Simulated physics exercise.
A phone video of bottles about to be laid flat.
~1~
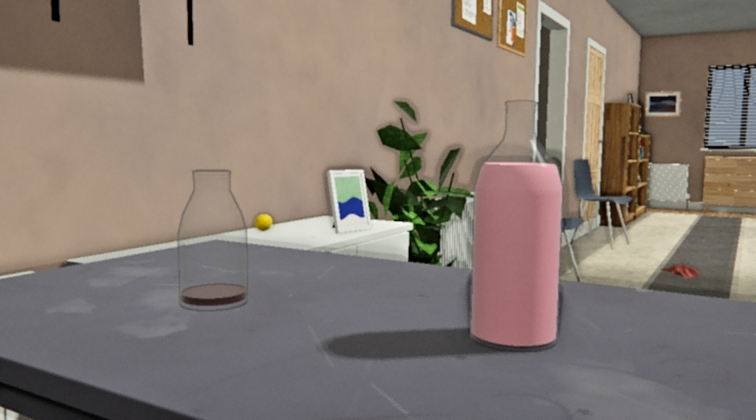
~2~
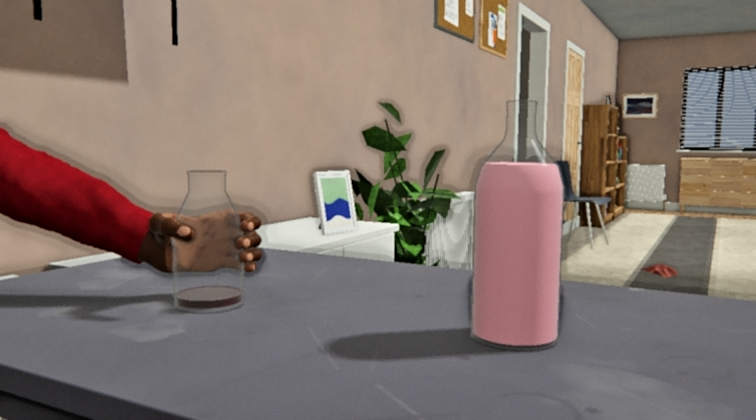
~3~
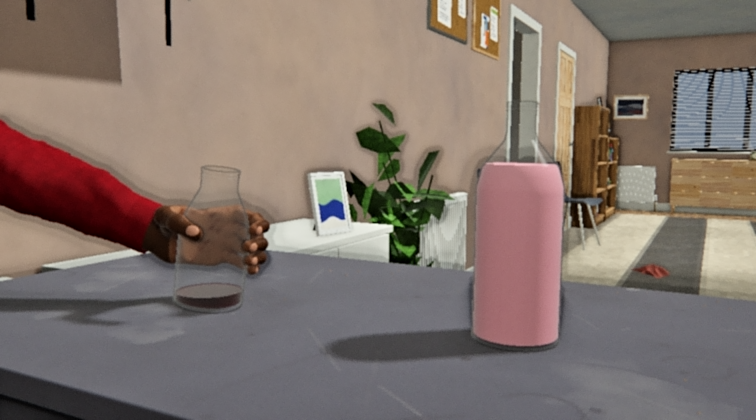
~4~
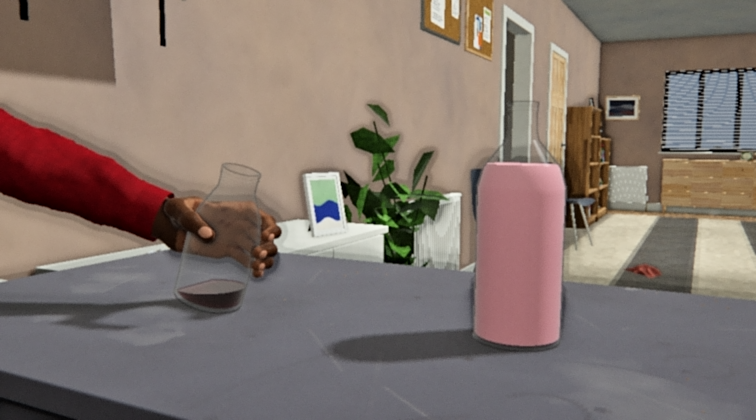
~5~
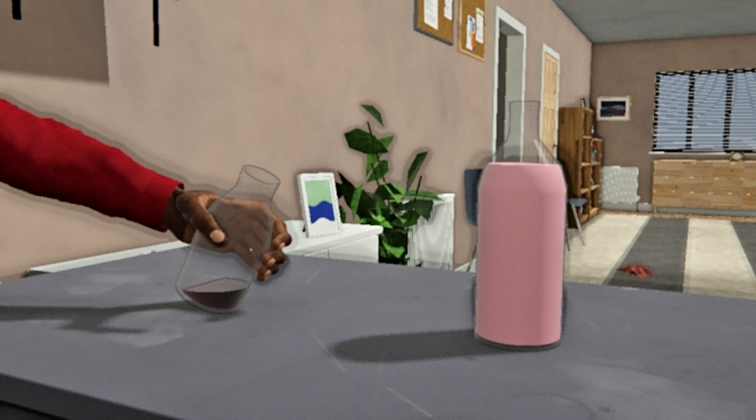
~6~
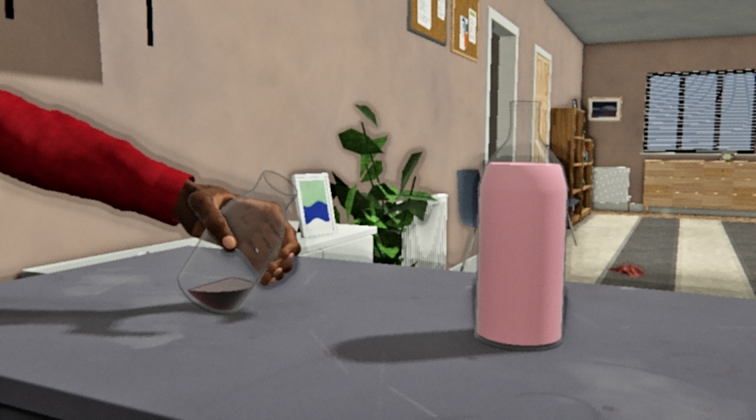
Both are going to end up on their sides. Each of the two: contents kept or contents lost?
Left bottle: Kept, right bottle: Lost.
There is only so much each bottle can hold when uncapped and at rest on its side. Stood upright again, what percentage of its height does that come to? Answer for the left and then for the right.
Around 16 percent, then around 26 percent.
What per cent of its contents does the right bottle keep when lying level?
About 35 percent.
Shortly, the left bottle is nearly down; left bottle, no leak.
Then, the left bottle lies flat; left bottle, no leak.
At the finish, both lie flat; left bottle, no leak; right bottle, it leaks.
